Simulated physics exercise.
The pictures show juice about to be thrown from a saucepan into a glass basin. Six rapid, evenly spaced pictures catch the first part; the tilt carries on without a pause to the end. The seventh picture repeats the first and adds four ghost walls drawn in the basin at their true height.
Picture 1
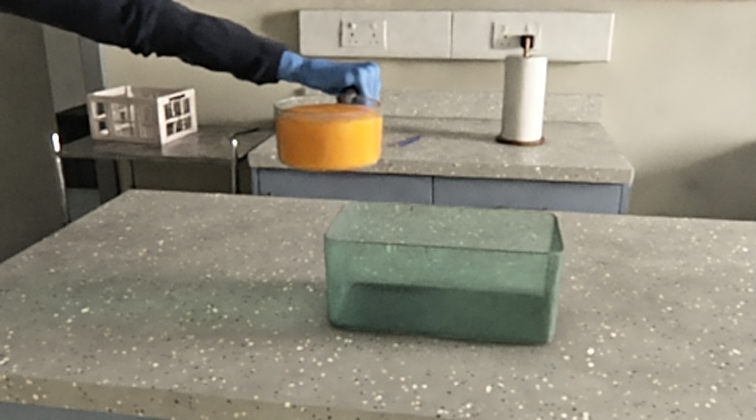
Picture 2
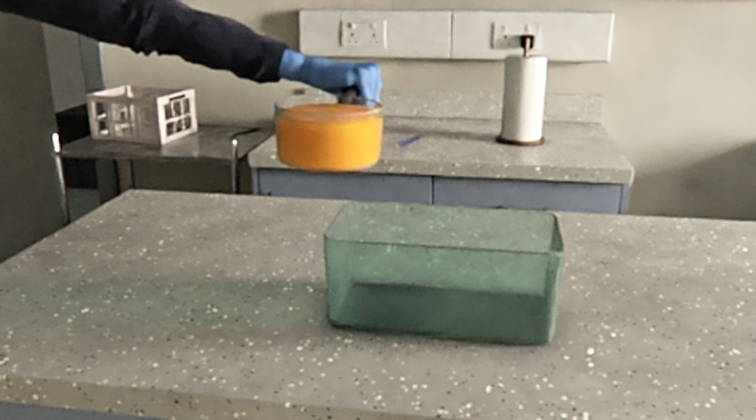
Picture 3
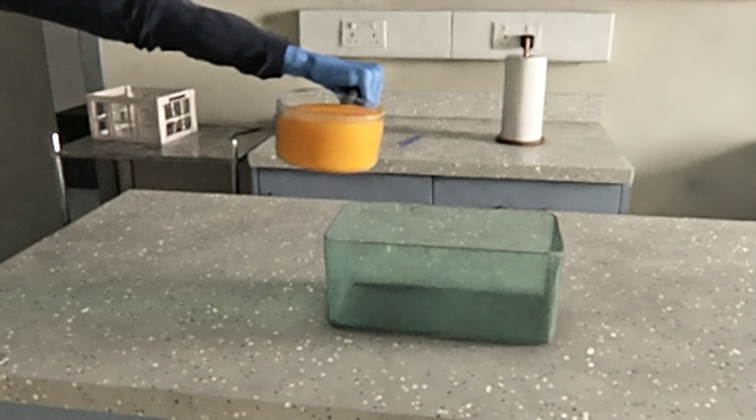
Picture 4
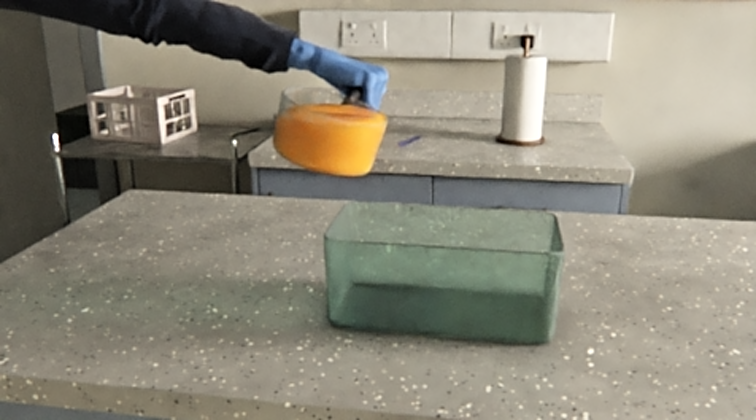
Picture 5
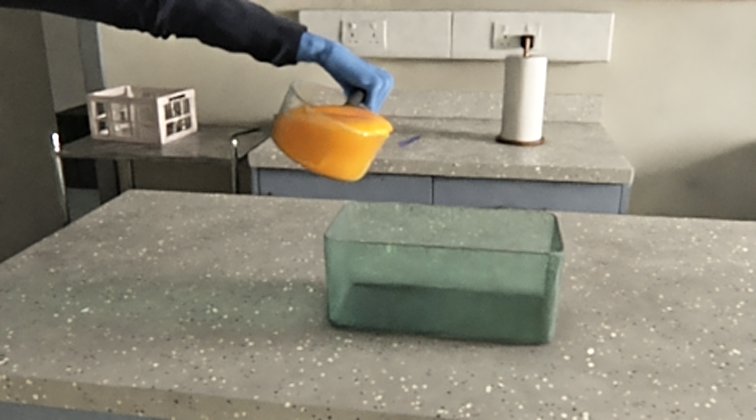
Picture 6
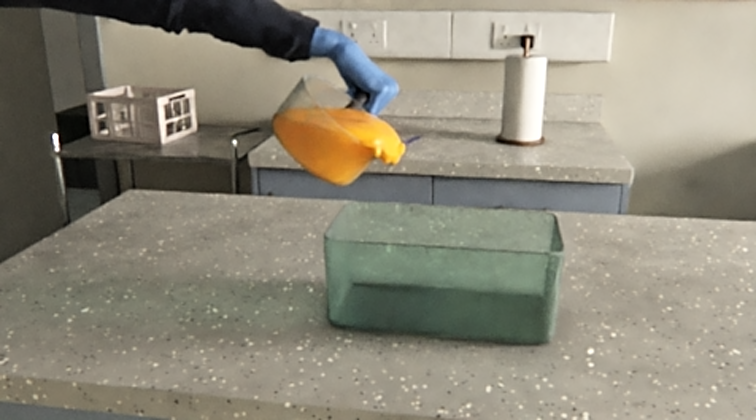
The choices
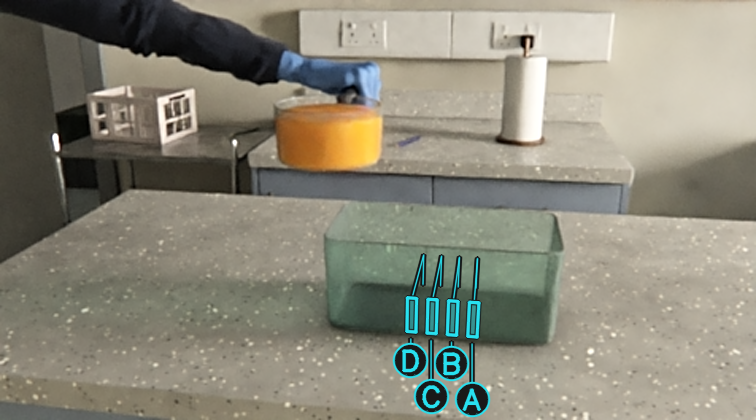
In a kitchen-like room with speckled counters, a blue-gloved hand holds a clear pan of orange juice upright, above and left of a greenish glass basin. The hand gradually tilts the pan to the right, and the juice slides toward the lower side until some bulges over the lip.
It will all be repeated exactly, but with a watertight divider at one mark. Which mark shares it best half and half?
It is D.
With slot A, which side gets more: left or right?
The left side.
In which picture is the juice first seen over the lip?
Picture 5.
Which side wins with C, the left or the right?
The left one.
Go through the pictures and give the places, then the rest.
In the first frame, upright, lip at (379, 105); basin from (329, 323) to (554, 342); nothing has left yet.
In the second frame, upright, lip at (380, 107); nothing has left yet.
In the third frame, tipped about 7°, lip at (382, 112); nothing has left yet.
In the fourth frame, tipped about 16°, lip at (385, 121); nothing has left yet.
In the fifth frame, tipped about 28°, lip at (386, 132); juice is over the lip, down to (386, 132).
In the sixth frame, tipped about 41°, lip at (384, 146); juice is over the lip, down to (394, 159).
In cyan, A at (472, 343); B at (451, 341); C at (431, 340); D at (410, 338).
With A, about 86 % ends left of the wall and 12 % right of it.
With B, about 89 % ends left of the wall and 9 % right of it.
With C, about 72 % ends left of the wall and 25 % right of it; 3 % is lost outside.
With D, about 46 % ends left of the wall and 52 % right of it.
